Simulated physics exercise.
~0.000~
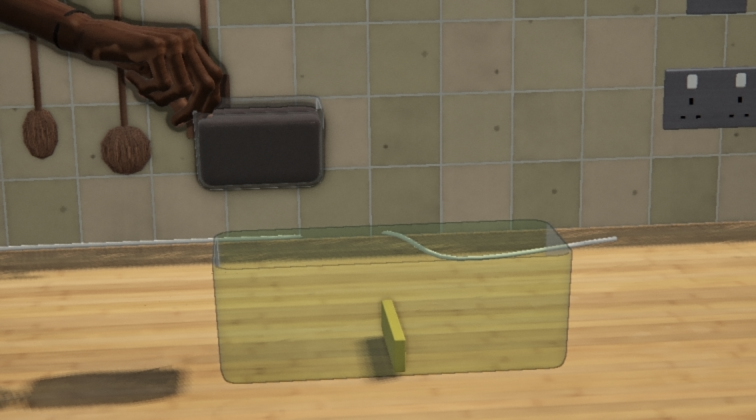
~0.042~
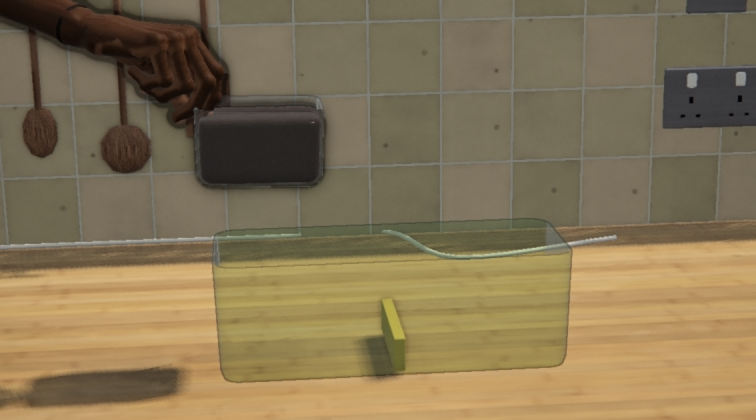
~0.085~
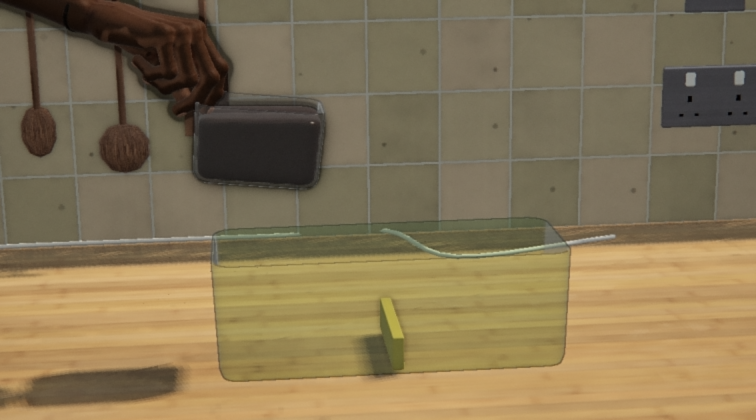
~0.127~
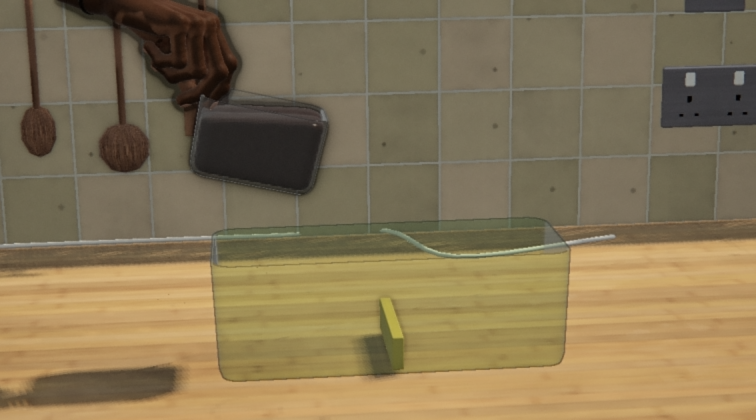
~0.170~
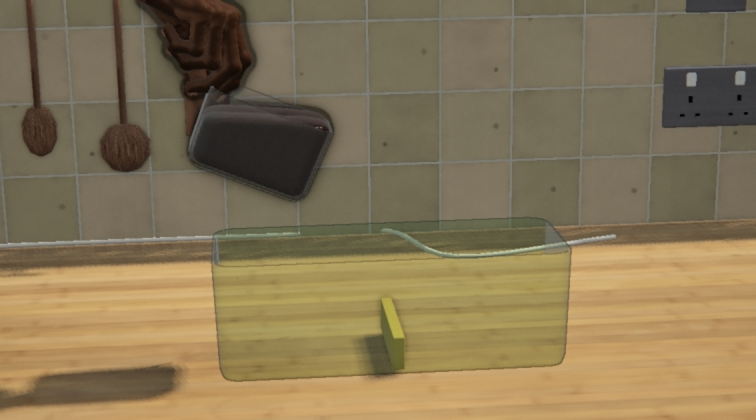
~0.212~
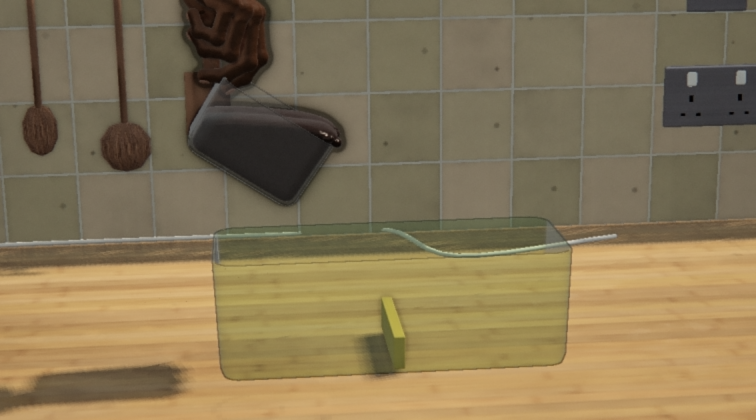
On a kitchen worktop, a brown hand held a dark oblong tub above and to the left of a clear yellowish basin, then slowly leaned the tub to the right, its right side dipping lower.
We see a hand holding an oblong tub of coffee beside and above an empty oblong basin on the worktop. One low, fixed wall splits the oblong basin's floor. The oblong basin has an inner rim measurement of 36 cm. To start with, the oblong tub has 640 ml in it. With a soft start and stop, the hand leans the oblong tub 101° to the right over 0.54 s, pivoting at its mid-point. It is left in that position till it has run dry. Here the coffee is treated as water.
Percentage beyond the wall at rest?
37 per cent.
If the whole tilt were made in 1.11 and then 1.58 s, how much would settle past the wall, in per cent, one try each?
It comes to 60 per cent, and then 60 per cent.
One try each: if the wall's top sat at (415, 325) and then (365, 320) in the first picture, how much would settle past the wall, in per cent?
Some 20 in a hundred, then some 70 in a hundred.
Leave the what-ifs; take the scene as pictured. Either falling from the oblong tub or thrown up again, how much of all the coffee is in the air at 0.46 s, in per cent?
Around 34 in a hundred.
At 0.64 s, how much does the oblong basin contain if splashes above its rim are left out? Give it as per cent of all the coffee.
About 88 per cent.
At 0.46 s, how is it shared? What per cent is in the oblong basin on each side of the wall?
20 left and 18 right, roughly.
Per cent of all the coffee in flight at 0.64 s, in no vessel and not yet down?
Estimate: About 5 in a hundred.
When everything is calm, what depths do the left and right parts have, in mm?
Some 16 mm on the left and some 10 mm on the right.
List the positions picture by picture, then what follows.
It leans 0°; its right rim is at (320, 105); the coffee meets the walls at (199, 118) and (318, 114); the oblong basin's rim runs from (214, 252) to (560, 238); the wall's top is at (393, 321), in the first frame.
It leans 2°; its right rim is at (321, 105); the coffee meets the walls at (199, 117) and (319, 113), in the second frame.
It leans 6°; its right rim is at (322, 109); the coffee meets the walls at (199, 114) and (320, 114), in the third frame.
It leans 13°; its right rim is at (325, 117); the coffee meets the walls at (200, 113) and (323, 116), in the fourth frame.
It leans 23°; its right rim is at (328, 128); the coffee meets the walls at (201, 115) and (329, 120); 1 per cent is over the edge, in the fifth frame.
It leans 34°; its right rim is at (330, 141); the coffee meets the walls at (199, 119) and (325, 128); 5 per cent is over the edge, in the sixth frame.
By 0.46 s the tilt is 96° and 28 per cent is still to pour, 20 is left of the wall and 18 right of it.
By 0.64 s the tilt is 101° and 7 per cent is still to pour, 50 is left of the wall and 38 right of it.
By 0.83 s the tilt is 101° and 1 per cent is still to pour, 56 is left of the wall and 36 right of it.
By 1.04 s the tilt is 101° and 0 per cent is still to pour, 61 is left of the wall and 37 right of it.
At rest 61 per cent lies left of the wall, 37 right of it and 2 outside.
